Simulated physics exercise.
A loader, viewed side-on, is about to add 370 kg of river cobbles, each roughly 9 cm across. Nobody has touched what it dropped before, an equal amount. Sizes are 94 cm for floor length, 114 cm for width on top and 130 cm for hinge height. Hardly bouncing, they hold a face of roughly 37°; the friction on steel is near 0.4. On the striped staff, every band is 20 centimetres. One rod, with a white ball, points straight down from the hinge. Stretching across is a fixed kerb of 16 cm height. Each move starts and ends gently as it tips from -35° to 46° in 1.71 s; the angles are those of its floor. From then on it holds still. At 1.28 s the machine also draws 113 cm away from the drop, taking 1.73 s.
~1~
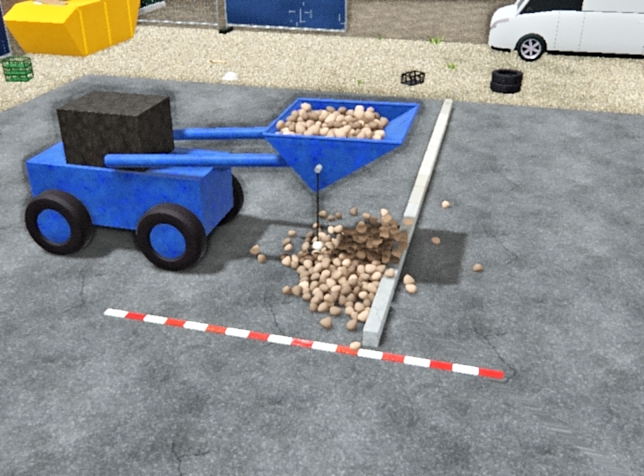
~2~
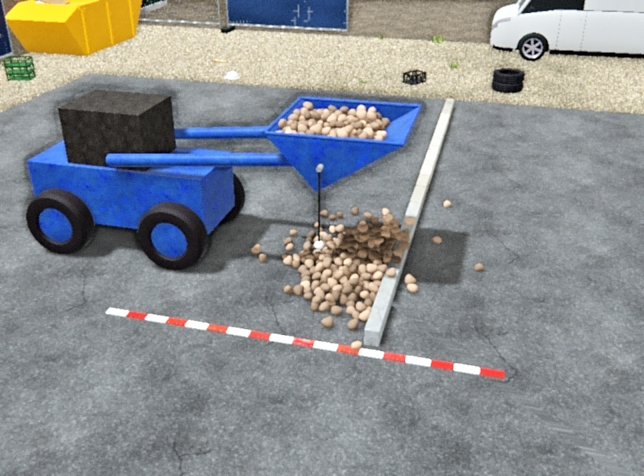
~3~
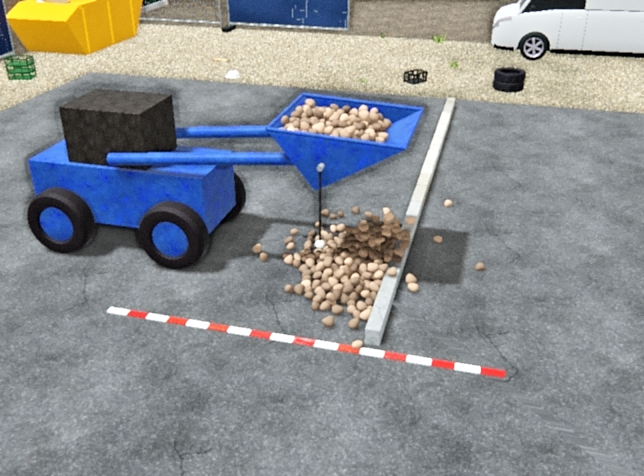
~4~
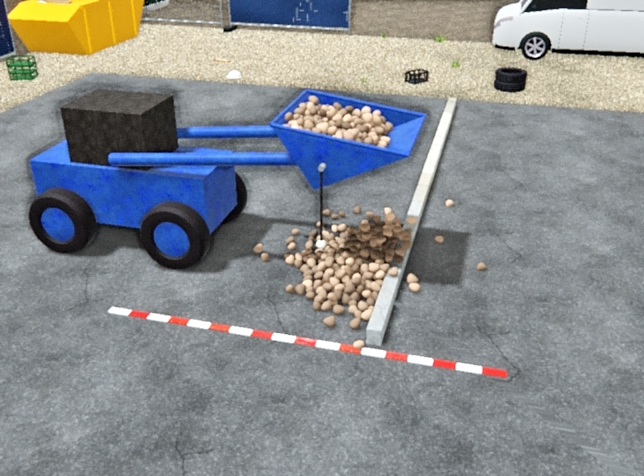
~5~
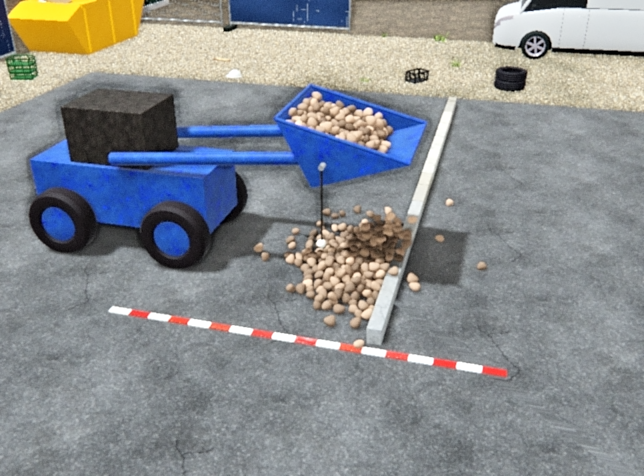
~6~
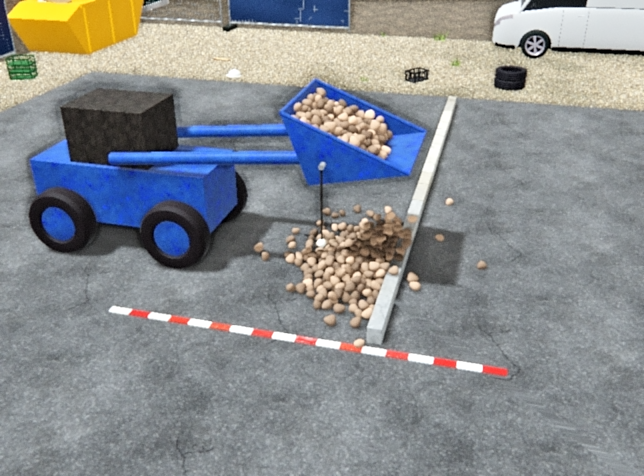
A blue four-wheeled machine with a dark block on top stands at the left of a grey paved yard, seen side-on from slightly above. Its raised blue bucket holds tan stones above a similar pile against a pale kerb, with a red-and-white staff in front and a yellow skip and white vehicle behind. The bucket tilts gradually forward to the right, its stones staying inside, while the view shifts very slightly.
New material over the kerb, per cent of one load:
57 per cent.
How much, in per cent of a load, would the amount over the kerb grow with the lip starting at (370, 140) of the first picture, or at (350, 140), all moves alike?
The first would add some 20 per cent and the second some 5 per cent.
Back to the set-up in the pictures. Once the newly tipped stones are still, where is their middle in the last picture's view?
I'd say close to (414, 262).
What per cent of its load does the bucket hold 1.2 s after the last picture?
It holds some 5 percent.
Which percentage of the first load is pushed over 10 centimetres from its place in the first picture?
About 5 %.
Then, 0.7 s after the last picture the floor is at 33°; in per cent of one load, 96 in the bucket, 102 on this side of the kerb, 2 over the kerb; the foremost stones are at (430, 241).
Then, 1.2 s after the last picture the floor is at 46°; in per cent of one load, 7 in the bucket, 150 on this side of the kerb, 43 over the kerb; the foremost stones are at (469, 271).
Then, 2.9 s after the last picture the floor is at 46°; in per cent of one load, 0 in the bucket, 142 on this side of the kerb, 58 over the kerb; the foremost stones are at (542, 304).
Then, 5.6 s after the last picture the floor is at 46°; in per cent of one load, 0 in the bucket, 142 on this side of the kerb, 58 over the kerb; the foremost stones are at (542, 304). Net gain over the kerb, 57.
